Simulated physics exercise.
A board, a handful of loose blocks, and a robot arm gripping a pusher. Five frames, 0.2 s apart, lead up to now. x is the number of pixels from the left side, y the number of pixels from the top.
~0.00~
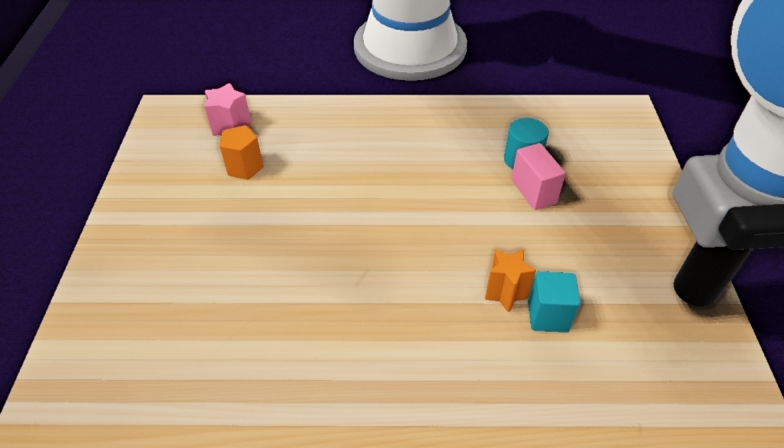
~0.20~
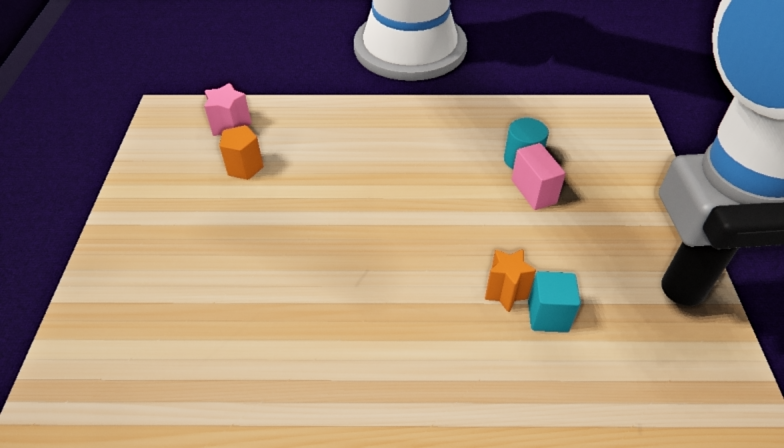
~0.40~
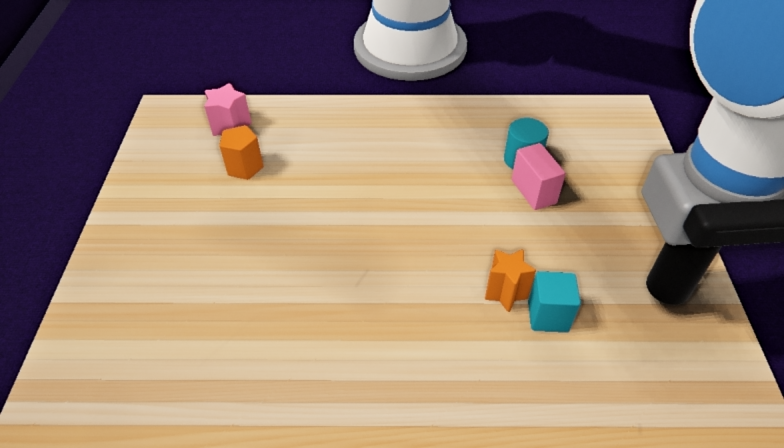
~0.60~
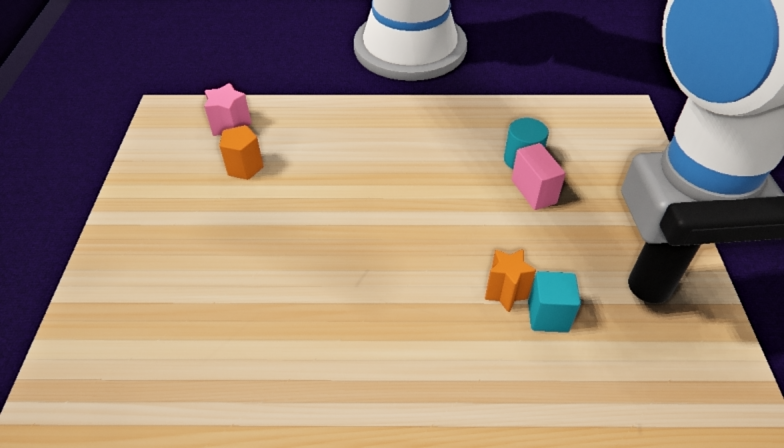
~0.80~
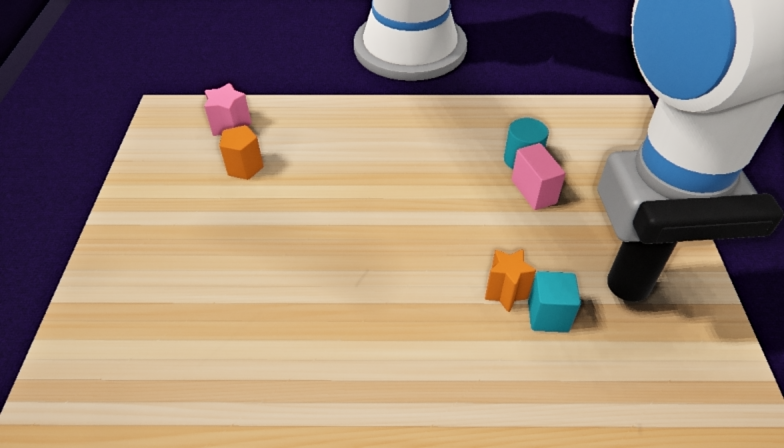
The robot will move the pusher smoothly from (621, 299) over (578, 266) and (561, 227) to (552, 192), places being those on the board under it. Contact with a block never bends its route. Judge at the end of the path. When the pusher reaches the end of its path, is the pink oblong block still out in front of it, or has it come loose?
Ahead to the end.
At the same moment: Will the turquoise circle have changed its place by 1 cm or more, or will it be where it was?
It shifts.
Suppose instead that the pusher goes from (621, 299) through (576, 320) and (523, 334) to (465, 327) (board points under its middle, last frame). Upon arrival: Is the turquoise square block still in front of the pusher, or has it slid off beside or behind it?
Ahead.
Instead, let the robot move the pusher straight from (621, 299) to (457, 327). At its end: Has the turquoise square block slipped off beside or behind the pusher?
It seems not.
On the path given first. One third of the way, pusher (582, 252); nothing pushed yet.
Two thirds of the way, pusher (565, 213); nothing pushed yet.
At the end, pusher (555, 178); turquoise circle (514, 111); pink oblong block (526, 140), turned 25° anticlockwise; turquoise square block still.
